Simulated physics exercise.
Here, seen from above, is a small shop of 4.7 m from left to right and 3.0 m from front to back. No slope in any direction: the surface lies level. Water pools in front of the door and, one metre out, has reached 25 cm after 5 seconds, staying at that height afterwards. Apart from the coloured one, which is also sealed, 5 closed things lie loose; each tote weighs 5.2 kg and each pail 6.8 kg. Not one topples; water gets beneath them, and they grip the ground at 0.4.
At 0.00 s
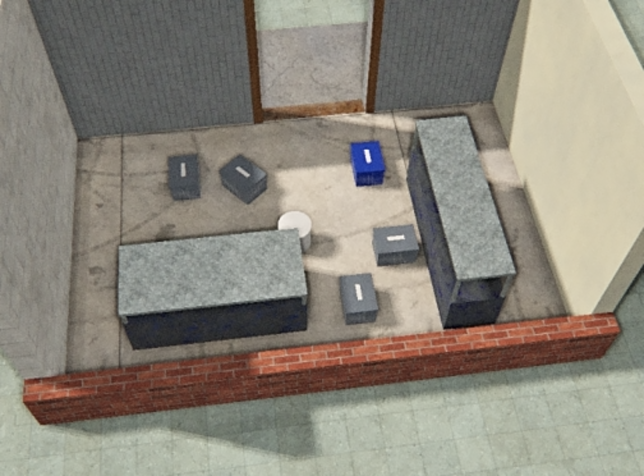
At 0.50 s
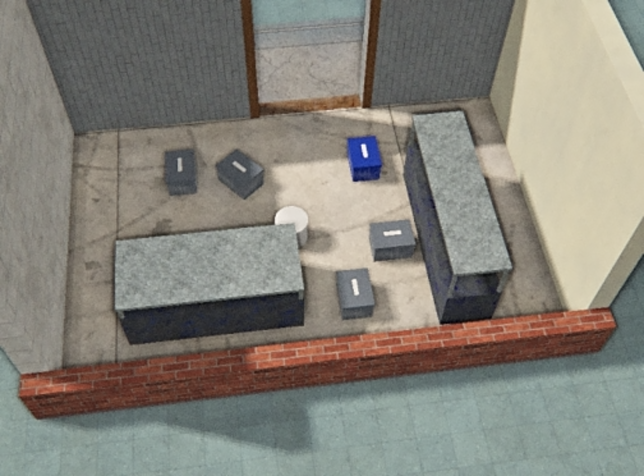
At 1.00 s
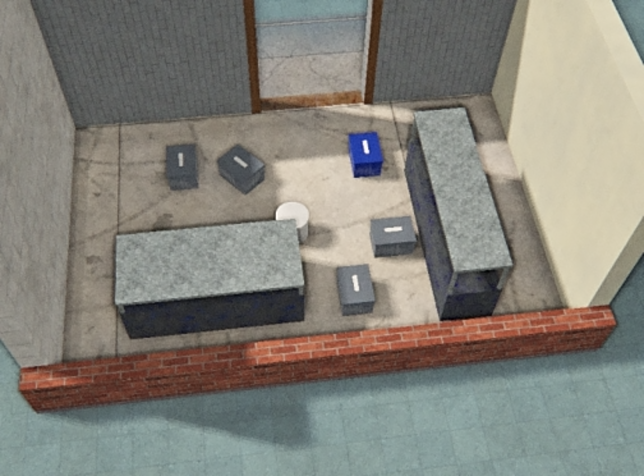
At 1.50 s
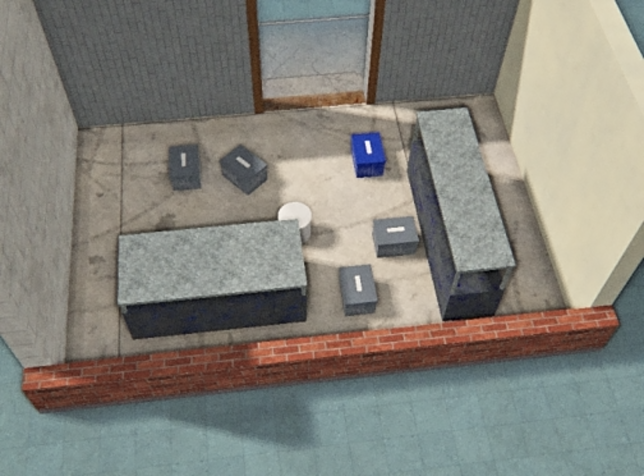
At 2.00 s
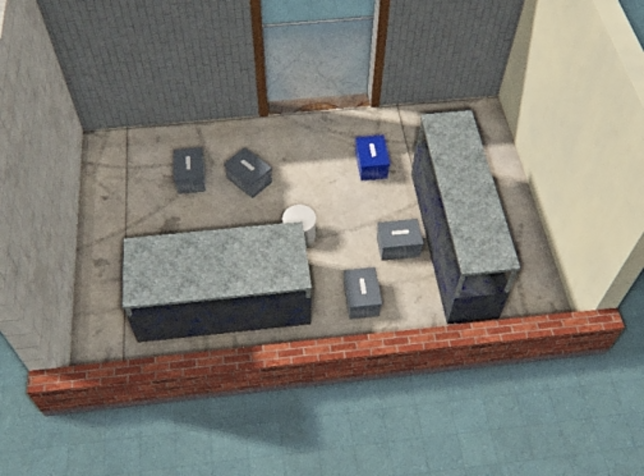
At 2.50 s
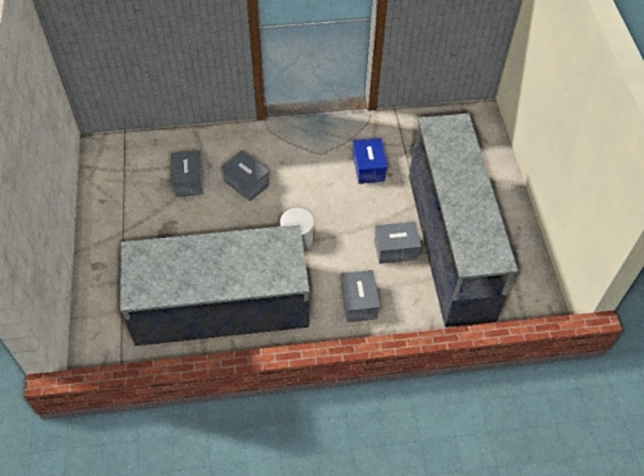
Small brick-fronted shop seen from above, with a blue tote and grey boxes sitting still as shallow water begins spreading inside the door.
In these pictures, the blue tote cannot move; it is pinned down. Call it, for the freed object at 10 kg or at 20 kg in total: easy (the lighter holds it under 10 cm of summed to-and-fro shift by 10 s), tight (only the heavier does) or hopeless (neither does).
Hopeless.
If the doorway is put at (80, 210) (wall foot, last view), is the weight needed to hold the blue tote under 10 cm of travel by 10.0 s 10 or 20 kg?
With that change, neither one suffices.
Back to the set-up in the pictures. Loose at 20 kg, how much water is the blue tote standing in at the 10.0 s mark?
14 cm, roughly.
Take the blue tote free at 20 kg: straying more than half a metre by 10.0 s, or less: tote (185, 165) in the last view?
Verdict for this one: Under half a metre.
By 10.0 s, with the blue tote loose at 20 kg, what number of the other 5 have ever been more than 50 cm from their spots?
Total: 4.
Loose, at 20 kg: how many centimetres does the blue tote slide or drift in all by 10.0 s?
100 cm.
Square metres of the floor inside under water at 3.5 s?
About 2.0 m2.
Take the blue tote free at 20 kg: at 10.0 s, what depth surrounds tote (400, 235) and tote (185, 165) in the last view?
17 and 4 cm.
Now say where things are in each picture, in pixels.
The first frame shows the blue tote at (368, 157) rests on the ground; 0.0 m2 under water; 0 of 6 have shifted.
The second frame shows the blue tote at (365, 152), on the bottom; 0.0 m2 under water; 0 of 6 have shifted.
The third frame shows the blue tote at (366, 148) rests on the ground; water covers 0.0 m2; 0 of 6 have shifted.
The fourth frame shows the blue tote at (368, 148), on the bottom; 0.0 m2 under water; 0 of 6 have shifted.
The fifth frame shows the blue tote at (373, 151) rests on the ground; 0.0 m2 under water; 0 of 6 have shifted.
The sixth frame shows the blue tote at (370, 154), on the bottom; 0.4 m2 under water; 0 of 6 have shifted.
After 3.5 s the blue tote would be 0 cm from its start with 10 kg and 0 cm from its start with 20 kg; 4 cm of water round it then.
After 4.5 s the blue tote would be 28 cm from its start with 10 kg and 0 cm from its start with 20 kg; 6 cm of water round it then.
After 7.0 s the blue tote would be 170 cm from its start with 10 kg and 42 cm from its start with 20 kg; 8 cm of water round it then.
After 10.0 s the blue tote would be 187 cm from its start with 10 kg and 97 cm from its start with 20 kg; 14 cm of water round it then.
